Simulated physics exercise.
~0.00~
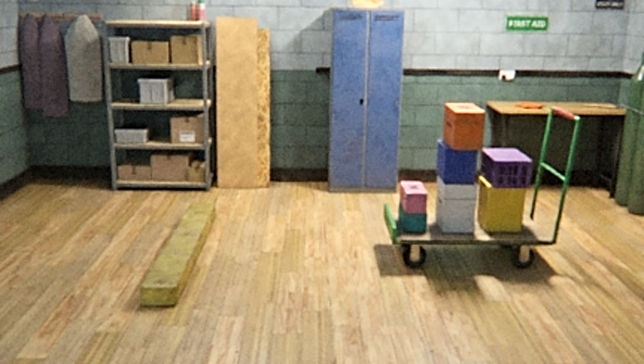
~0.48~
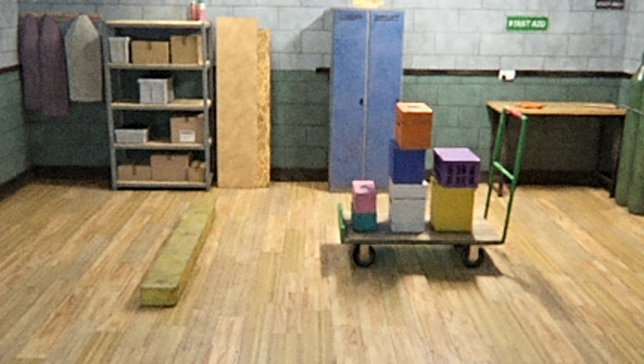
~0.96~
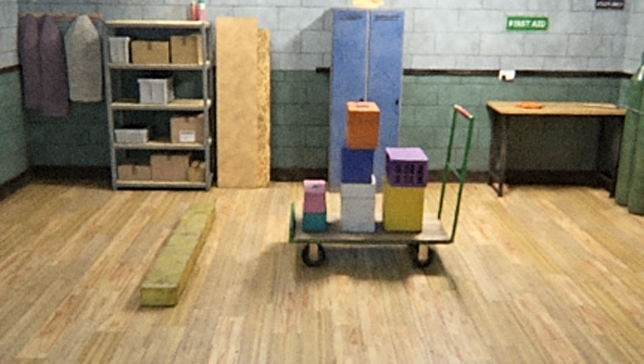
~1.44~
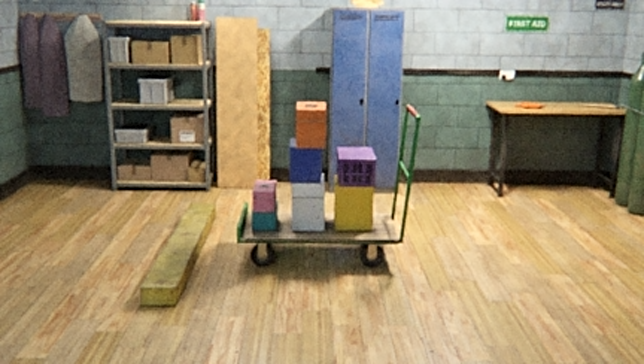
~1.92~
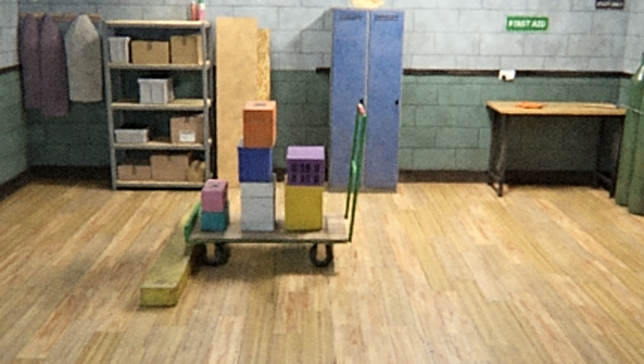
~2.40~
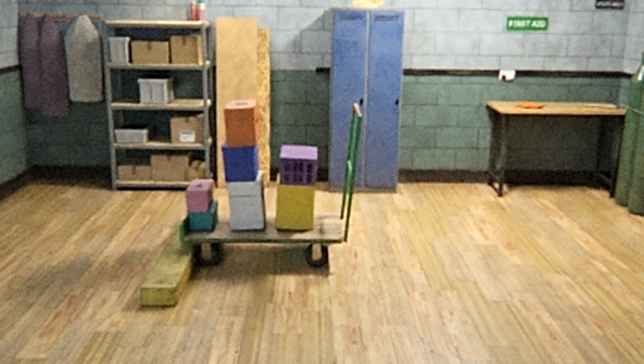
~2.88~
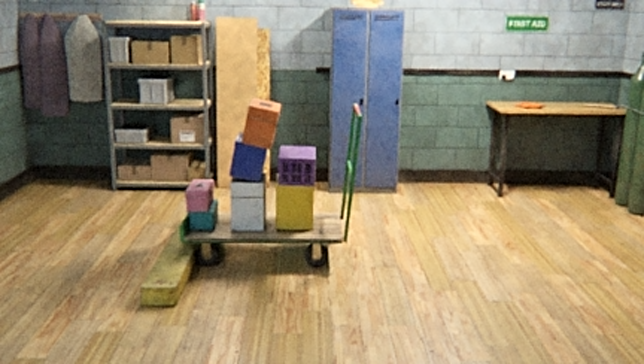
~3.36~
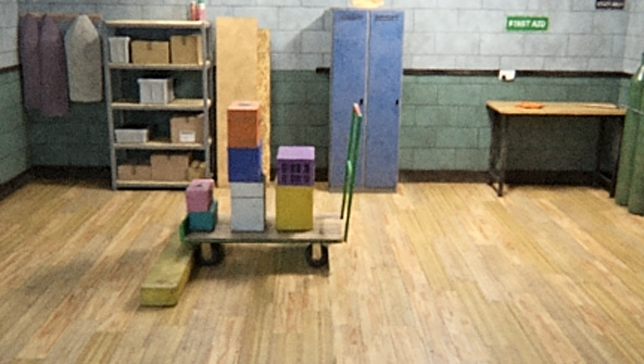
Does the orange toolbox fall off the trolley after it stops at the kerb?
No, the orange toolbox leans along with the blue tote beneath it, then settles upright and stays on the trolley.
